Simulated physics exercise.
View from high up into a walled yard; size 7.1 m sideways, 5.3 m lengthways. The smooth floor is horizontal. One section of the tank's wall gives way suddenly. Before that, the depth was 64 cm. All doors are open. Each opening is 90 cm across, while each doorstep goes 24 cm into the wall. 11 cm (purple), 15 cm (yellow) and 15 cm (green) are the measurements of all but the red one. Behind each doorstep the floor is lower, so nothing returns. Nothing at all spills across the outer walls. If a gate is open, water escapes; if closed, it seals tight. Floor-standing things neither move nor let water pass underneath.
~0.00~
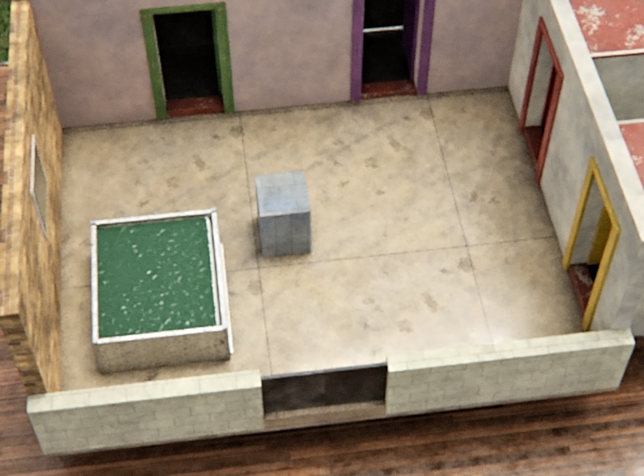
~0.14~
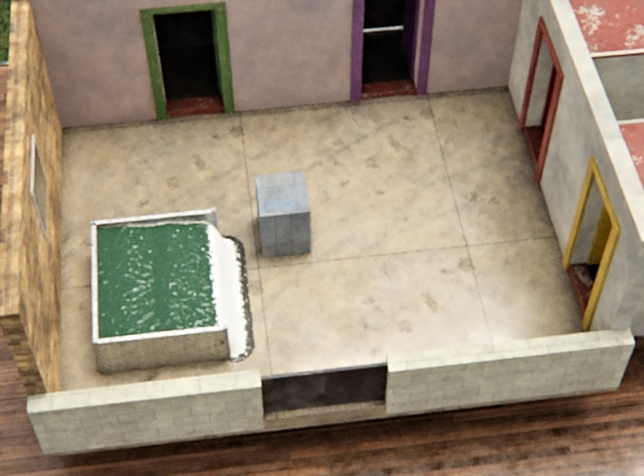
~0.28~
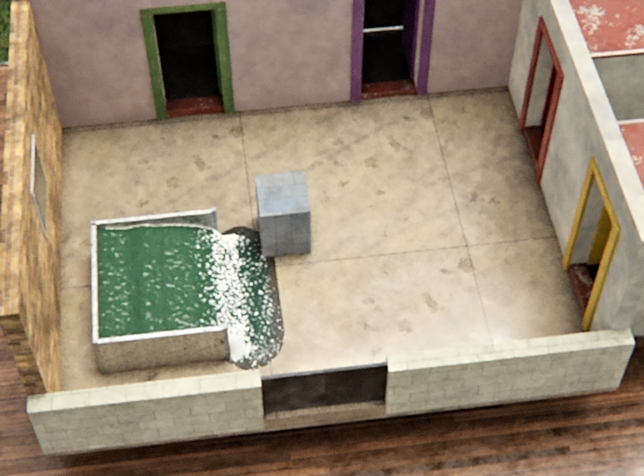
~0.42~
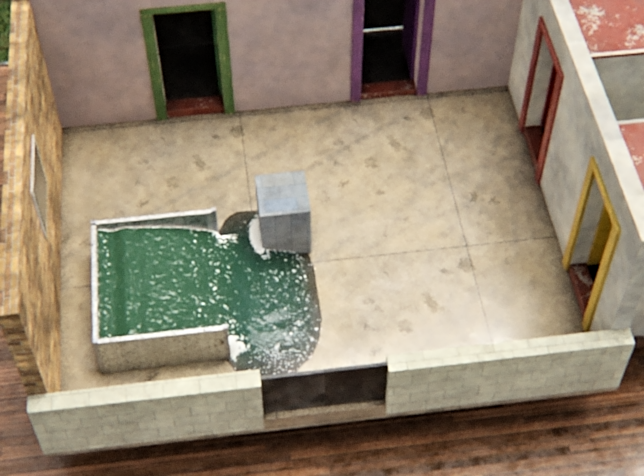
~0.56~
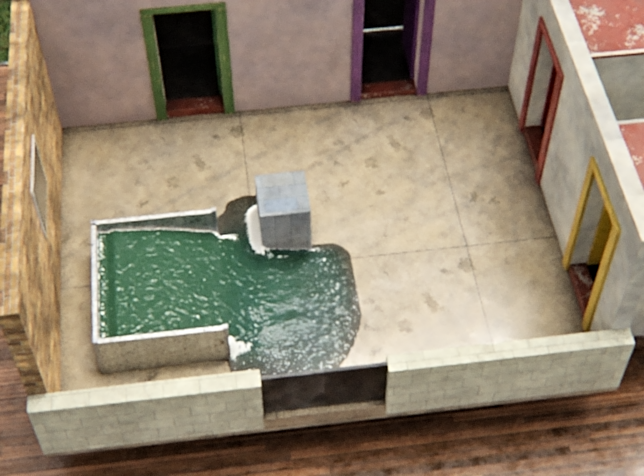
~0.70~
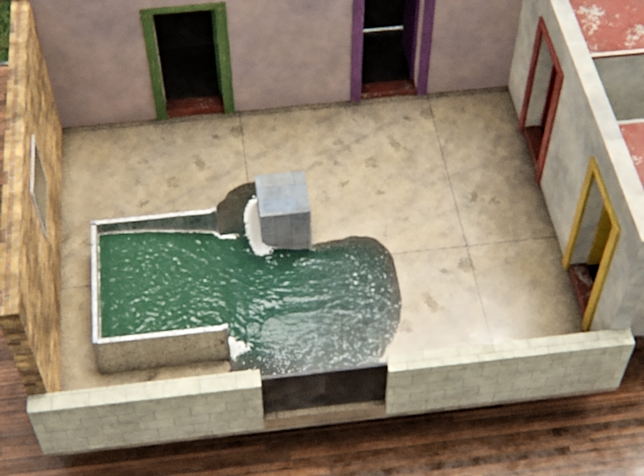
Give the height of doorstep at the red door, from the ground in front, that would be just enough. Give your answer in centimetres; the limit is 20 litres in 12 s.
Close to 6.5 cm.
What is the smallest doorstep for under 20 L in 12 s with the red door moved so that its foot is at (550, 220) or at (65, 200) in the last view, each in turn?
You'd want about 14.0 cm there first, then about 7.0 cm.
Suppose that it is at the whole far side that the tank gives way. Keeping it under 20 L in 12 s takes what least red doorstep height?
Some 9.5 cm.
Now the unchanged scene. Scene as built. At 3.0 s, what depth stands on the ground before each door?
In cm - red: 11, purple: 1, yellow: 27, green: 8.
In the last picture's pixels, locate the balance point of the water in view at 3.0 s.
I'd put it close to (372, 277).
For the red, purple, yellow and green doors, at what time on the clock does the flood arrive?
Red 2.2 s, purple 3.0 s, yellow 1.5 s, green 1.6 s.
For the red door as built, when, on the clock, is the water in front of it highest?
Roughly at 3.0 s.
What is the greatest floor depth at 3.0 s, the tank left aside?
Max depth: About 32 cm.
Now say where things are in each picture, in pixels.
In the first frame, the tank at (158, 277) is whole and still, 64 cm deep; the red door at (540, 108) is dry.
In the second frame, water pours out at (219, 288) and has run 0.3 m, to (246, 350); about 9 cm deep outside, 64 cm at the back.
In the third frame, the front is at (277, 343), 0.7 m from the gap at (220, 289); 1.4 m2 of floor is wet, 64 cm left at the back.
In the fourth frame, water pours out at (220, 291) and has run 1.2 m, to (315, 323); about 11 cm deep outside, 58 cm at the back.
In the fifth frame, the gap is at (220, 291), the front 1.8 m out at (354, 319); the back of the tank holds 54 cm.
In the sixth frame, water pours out at (220, 291) and has run 2.4 m, to (394, 300); about 7 cm deep outside, 53 cm at the back; the red door at (540, 108), 5.3 m from the gap, is still 3.0 m from the nearest water.
After 1.4 s water covers 45 % of the floor, deepest (34 cm) near (252, 249); it has not reached the red door.
After 3.0 s water covers 65 % of the floor, deepest (32 cm) near (548, 347); 11 cm at the red door, 0 litres in over its 15 cm doorstep.
After 12.0 s water covers 100 % of the floor, deepest (12 cm) near (61, 426); 5 cm at the red door, 0 litres in over its 15 cm doorstep.
At the red door as built, the water arrived by 2.3 s and peaked near 11 cm at 3.0 s.
Run again over the same 12 s with other heights there, 38 litres in over 5 cm, 13 litres over 7 cm. The limit of 20 litres is kept from about 6.5 cm up.
